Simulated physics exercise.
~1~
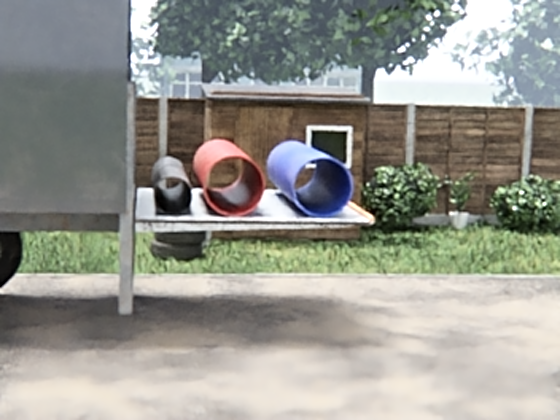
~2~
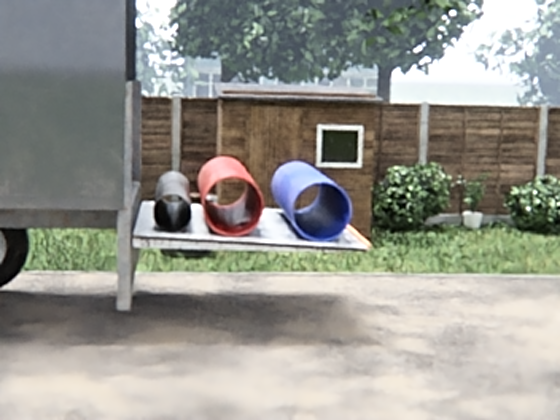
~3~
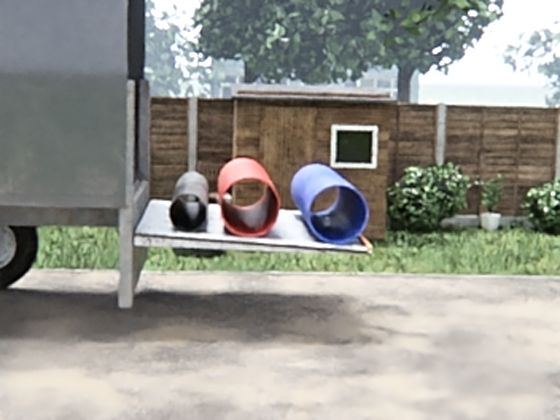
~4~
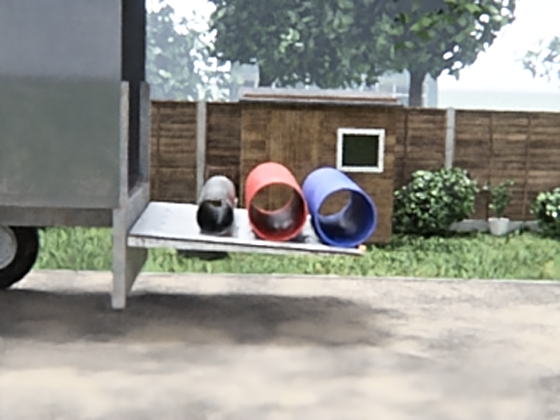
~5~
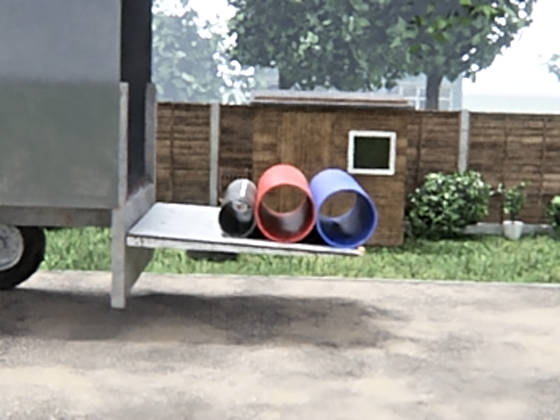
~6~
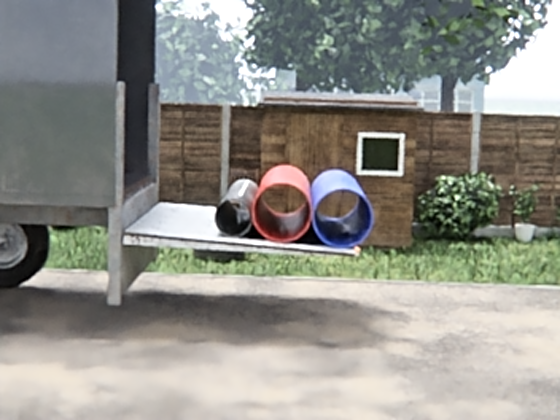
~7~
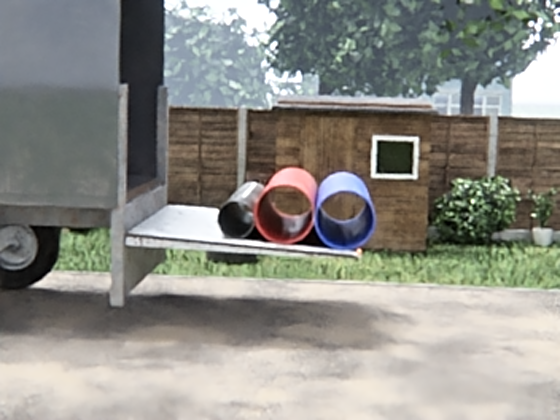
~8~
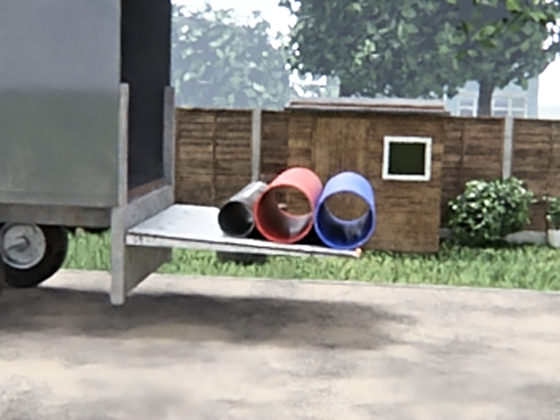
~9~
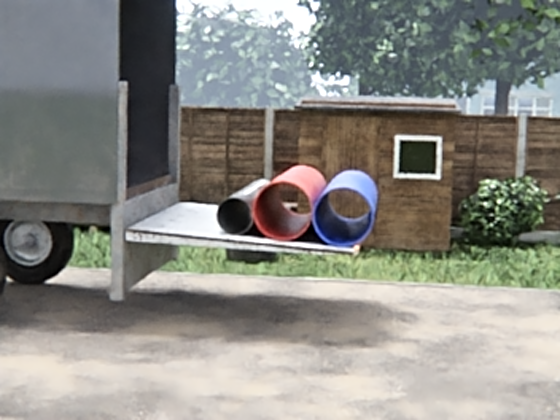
Three pipes roll right as their platform tilts, then rest together near its edge.
